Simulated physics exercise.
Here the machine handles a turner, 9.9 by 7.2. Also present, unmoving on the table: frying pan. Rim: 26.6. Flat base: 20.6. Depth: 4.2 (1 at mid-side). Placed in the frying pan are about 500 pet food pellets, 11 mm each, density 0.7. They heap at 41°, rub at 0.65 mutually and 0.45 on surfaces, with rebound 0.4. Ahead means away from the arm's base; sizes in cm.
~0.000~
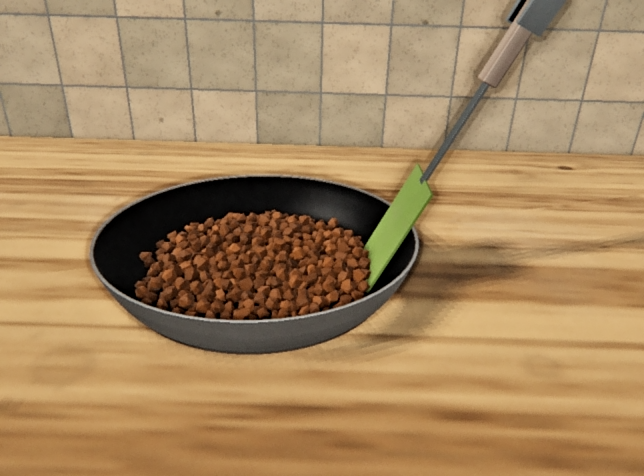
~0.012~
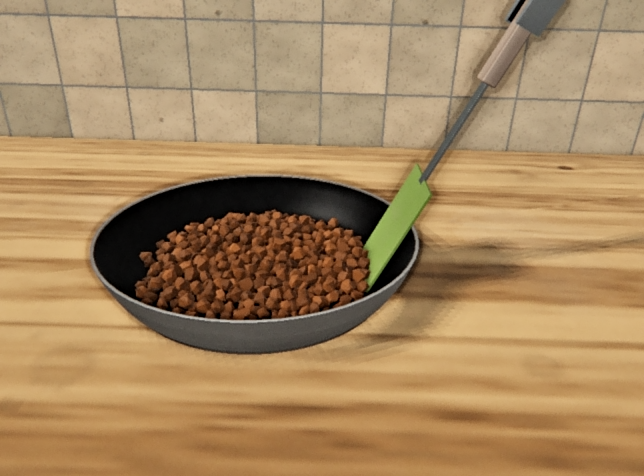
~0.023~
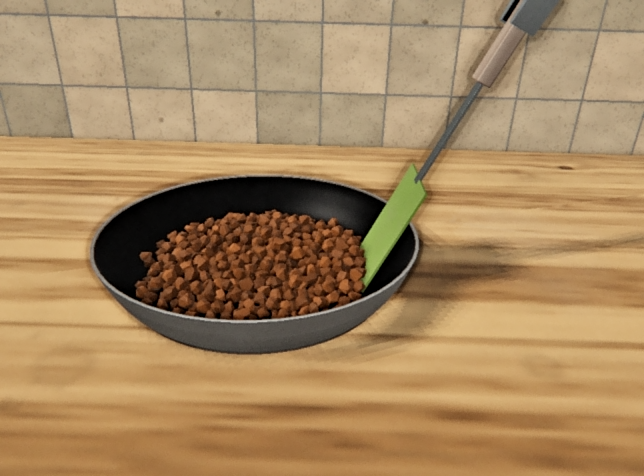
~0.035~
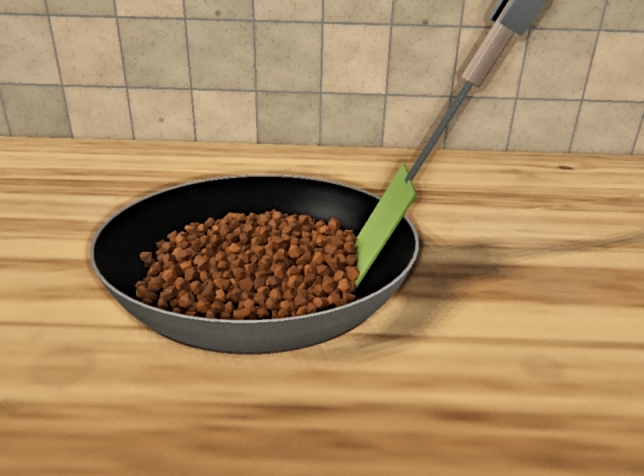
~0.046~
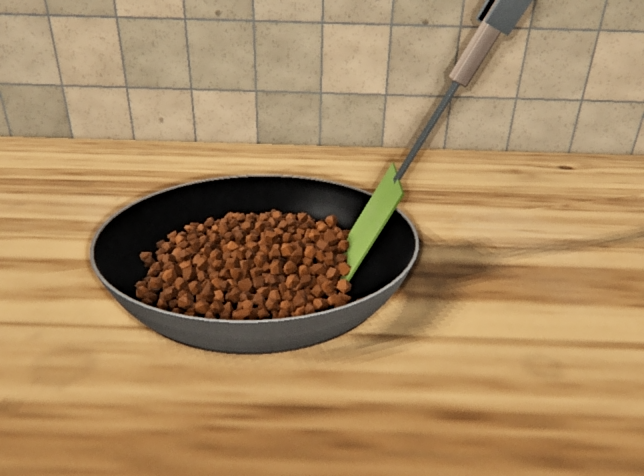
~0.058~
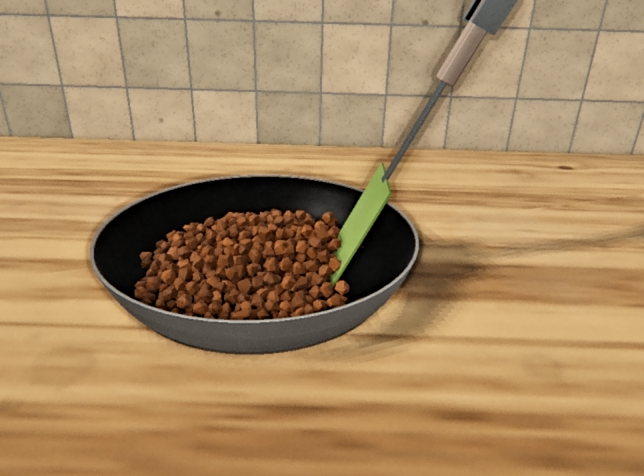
A green turner held by a machine stood at the right side of a dark frying pan heaped with brown pellets, then slid slowly left, pressing into the pile's edge while the pan stayed still.
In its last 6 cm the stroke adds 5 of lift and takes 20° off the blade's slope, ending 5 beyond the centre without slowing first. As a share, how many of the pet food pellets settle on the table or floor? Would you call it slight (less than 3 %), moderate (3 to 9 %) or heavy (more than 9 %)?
I would call it moderate, 3 to 9 %.
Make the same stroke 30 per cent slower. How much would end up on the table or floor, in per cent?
About 0 in a hundred.
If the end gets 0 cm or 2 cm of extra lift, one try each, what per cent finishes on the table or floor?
I'd put it near 0 in a hundred, then near 0 in a hundred.
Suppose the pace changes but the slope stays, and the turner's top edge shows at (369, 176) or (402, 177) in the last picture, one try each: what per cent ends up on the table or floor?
Roughly 10 and 0 percent.
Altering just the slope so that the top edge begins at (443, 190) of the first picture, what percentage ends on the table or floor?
Spill: Approx. 10 per cent.
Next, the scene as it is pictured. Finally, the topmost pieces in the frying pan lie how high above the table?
About 4.5 centimetres.
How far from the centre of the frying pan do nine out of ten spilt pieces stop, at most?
That distance is around 30 cm.
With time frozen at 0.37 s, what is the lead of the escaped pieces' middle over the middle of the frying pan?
20 cm.
By 0.10 s, sloping 64°, highest piece 5 above the table; 500 in the frying pan.
By 0.15 s, sloping 56°, highest piece 6 above the table; 500 in the frying pan.
By 0.37 s, sloping 44°, highest piece 5 above the table; 472 in the frying pan, 25 on the table or floor, 3 on the blade or in flight.
By 1.42 s, sloping 44°, highest piece 5 above the table; 472 in the frying pan, 28 on the table or floor.
Final count, 472 in the frying pan, 28 on the table or floor. That is 6 % on the table or floor.
